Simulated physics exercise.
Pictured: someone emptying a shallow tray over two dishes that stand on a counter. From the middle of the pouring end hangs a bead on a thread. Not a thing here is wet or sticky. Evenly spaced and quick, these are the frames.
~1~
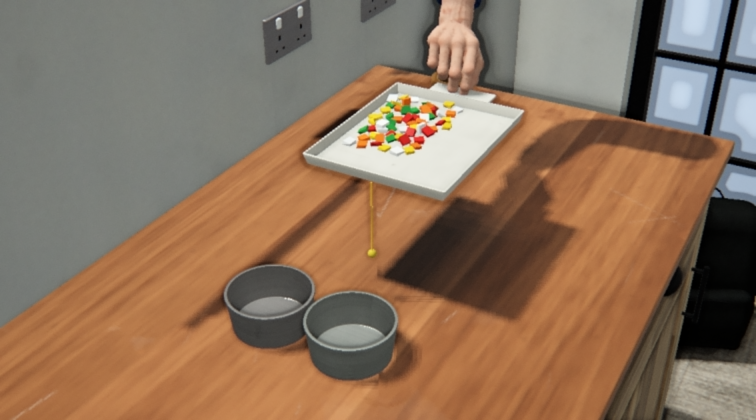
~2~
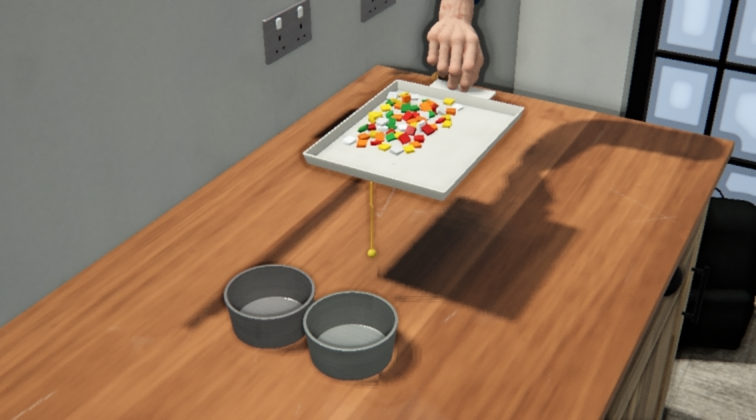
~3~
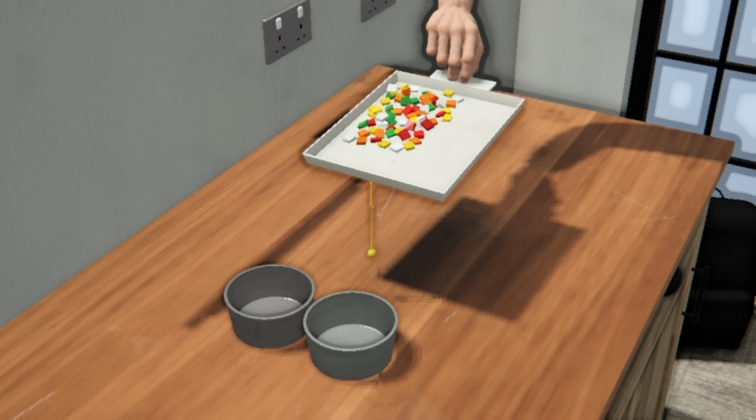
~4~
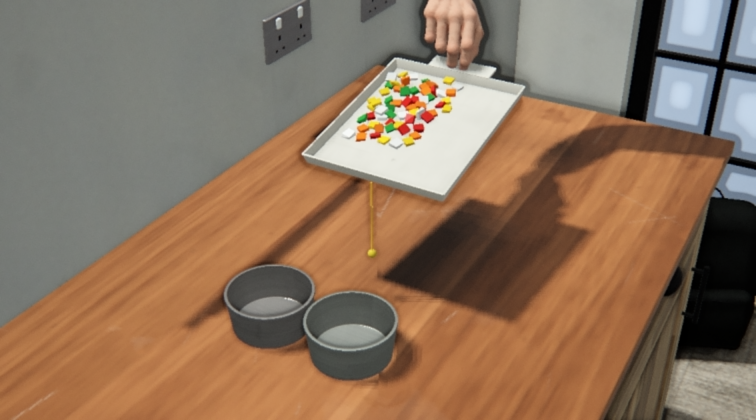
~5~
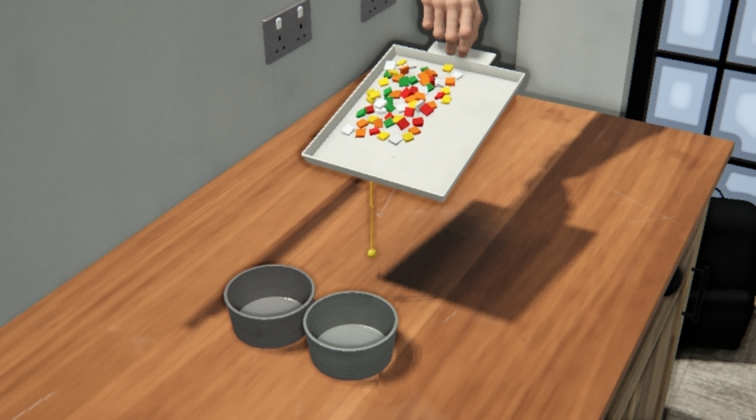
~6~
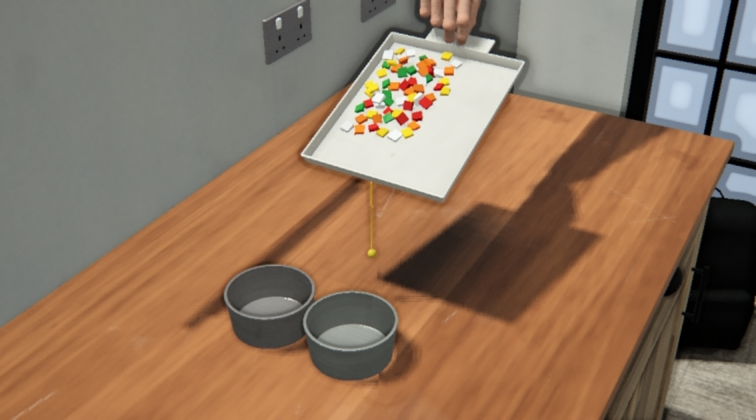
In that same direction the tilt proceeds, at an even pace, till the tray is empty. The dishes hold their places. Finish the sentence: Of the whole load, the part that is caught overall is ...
... less than half of it.
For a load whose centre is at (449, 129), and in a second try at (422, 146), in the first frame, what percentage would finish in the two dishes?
Shares: 20 % for the first, 10 % for the second.
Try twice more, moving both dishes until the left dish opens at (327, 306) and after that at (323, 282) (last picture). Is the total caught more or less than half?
Earlier try a minority share, later try a majority share.
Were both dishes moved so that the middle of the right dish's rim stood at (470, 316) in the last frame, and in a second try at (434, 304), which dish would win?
The first time it's the left member, the second time the left member.
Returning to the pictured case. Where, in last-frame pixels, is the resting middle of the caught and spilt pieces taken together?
Resting centre, last frame: Roughly (353, 316).
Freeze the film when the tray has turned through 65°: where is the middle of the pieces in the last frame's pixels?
Somewhere about pixel (361, 169).
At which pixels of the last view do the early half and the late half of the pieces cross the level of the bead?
Points: About (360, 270), then about (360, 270).
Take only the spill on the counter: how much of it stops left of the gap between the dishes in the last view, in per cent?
Roughly 10 percent.
Just after the last frame, tray tipped steeply; the larger part on the tray; about a tenth in the air.
A moment on, tray tipped past a quarter turn; roughly a third on the tray; about a tenth in the right dish; about a tenth in the left dish; roughly a third outside both; roughly a quarter in the air.
Further on, tray tipped past a quarter turn; about a tenth in the right dish; about a tenth in the left dish; the larger part outside both.
When it is over, tray tipped past a quarter turn; about a tenth in the right dish; about a tenth in the left dish; the larger part outside both.
